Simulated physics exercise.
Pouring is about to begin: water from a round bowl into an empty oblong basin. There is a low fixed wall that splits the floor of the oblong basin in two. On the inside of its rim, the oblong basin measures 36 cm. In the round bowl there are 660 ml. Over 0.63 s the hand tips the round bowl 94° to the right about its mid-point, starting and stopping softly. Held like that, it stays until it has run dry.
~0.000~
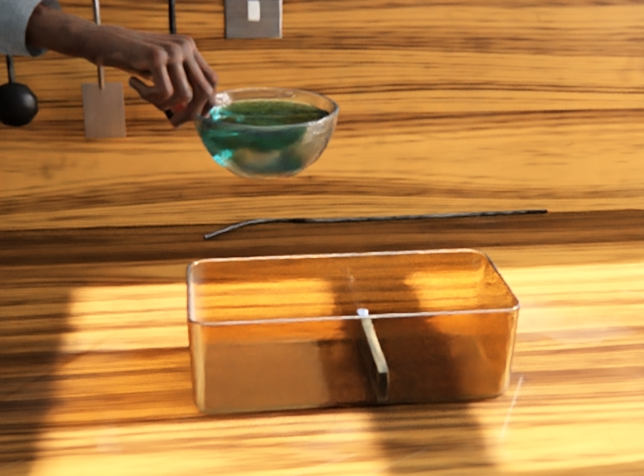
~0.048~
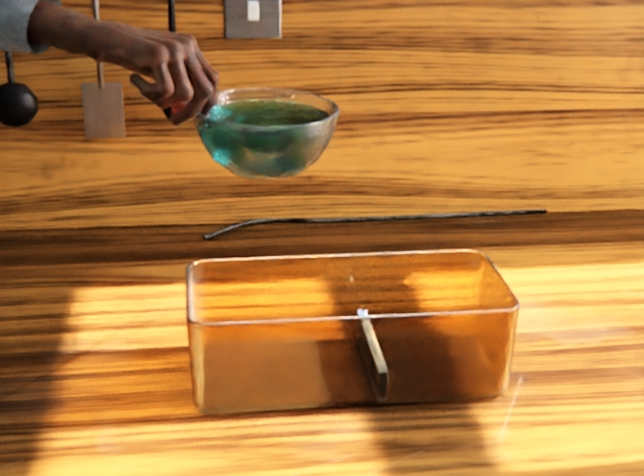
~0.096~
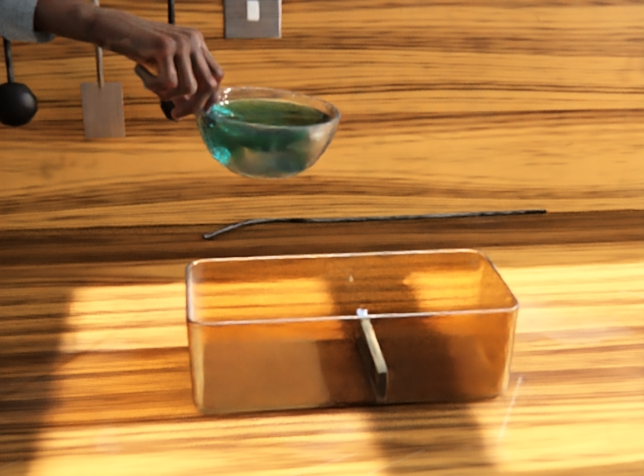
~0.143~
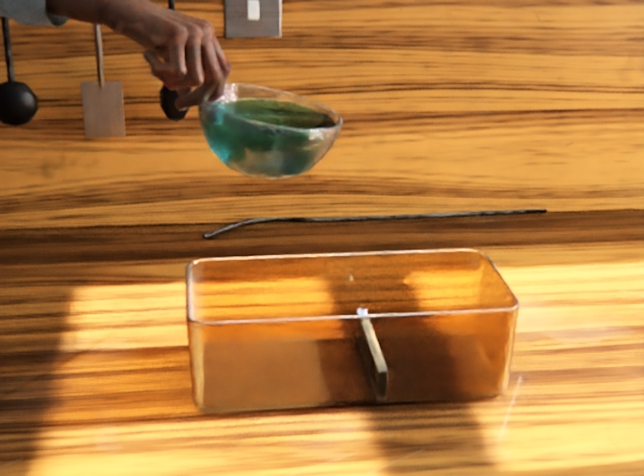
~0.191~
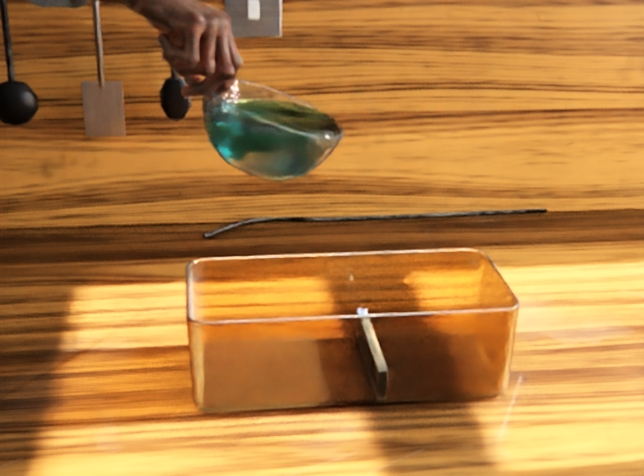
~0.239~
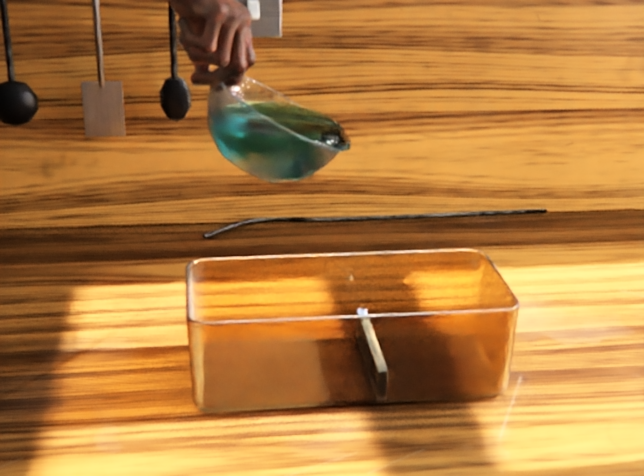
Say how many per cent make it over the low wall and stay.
About 68 per cent makes it over and stays.
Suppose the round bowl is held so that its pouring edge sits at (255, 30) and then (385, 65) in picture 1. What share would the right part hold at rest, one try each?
Roughly 10 per cent the first time and 80 per cent the second.
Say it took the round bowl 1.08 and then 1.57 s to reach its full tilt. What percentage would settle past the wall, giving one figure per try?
75 and 80 %.
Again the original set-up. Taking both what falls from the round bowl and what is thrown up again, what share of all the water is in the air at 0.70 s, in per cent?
8 per cent, roughly.
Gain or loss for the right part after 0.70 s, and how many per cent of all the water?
The amount sinks by around 2.
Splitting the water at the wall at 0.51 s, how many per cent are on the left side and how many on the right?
I'd say some 2 in a hundred on the left and 28 on the right.
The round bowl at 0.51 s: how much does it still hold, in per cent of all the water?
16 %.
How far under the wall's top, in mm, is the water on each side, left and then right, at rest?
I'd say some 32 mm on the left and some 16 mm on the right.
Then, 0.51 s in, the tilt is 85° and 17 per cent is still to pour, 2 is left of the wall and 28 right of it.
Then, 0.70 s in, the tilt is 94° and 1 per cent is still to pour, 21 is left of the wall and 71 right of it.
Then, 0.91 s in, the tilt is 94° and 0 per cent is still to pour, 29 is left of the wall and 69 right of it.
Then, 1.13 s in, the tilt is 94° and 0 per cent is still to pour, 30 is left of the wall and 68 right of it.
Finally, 30 per cent lies left of the wall, 68 right of it and 2 outside.
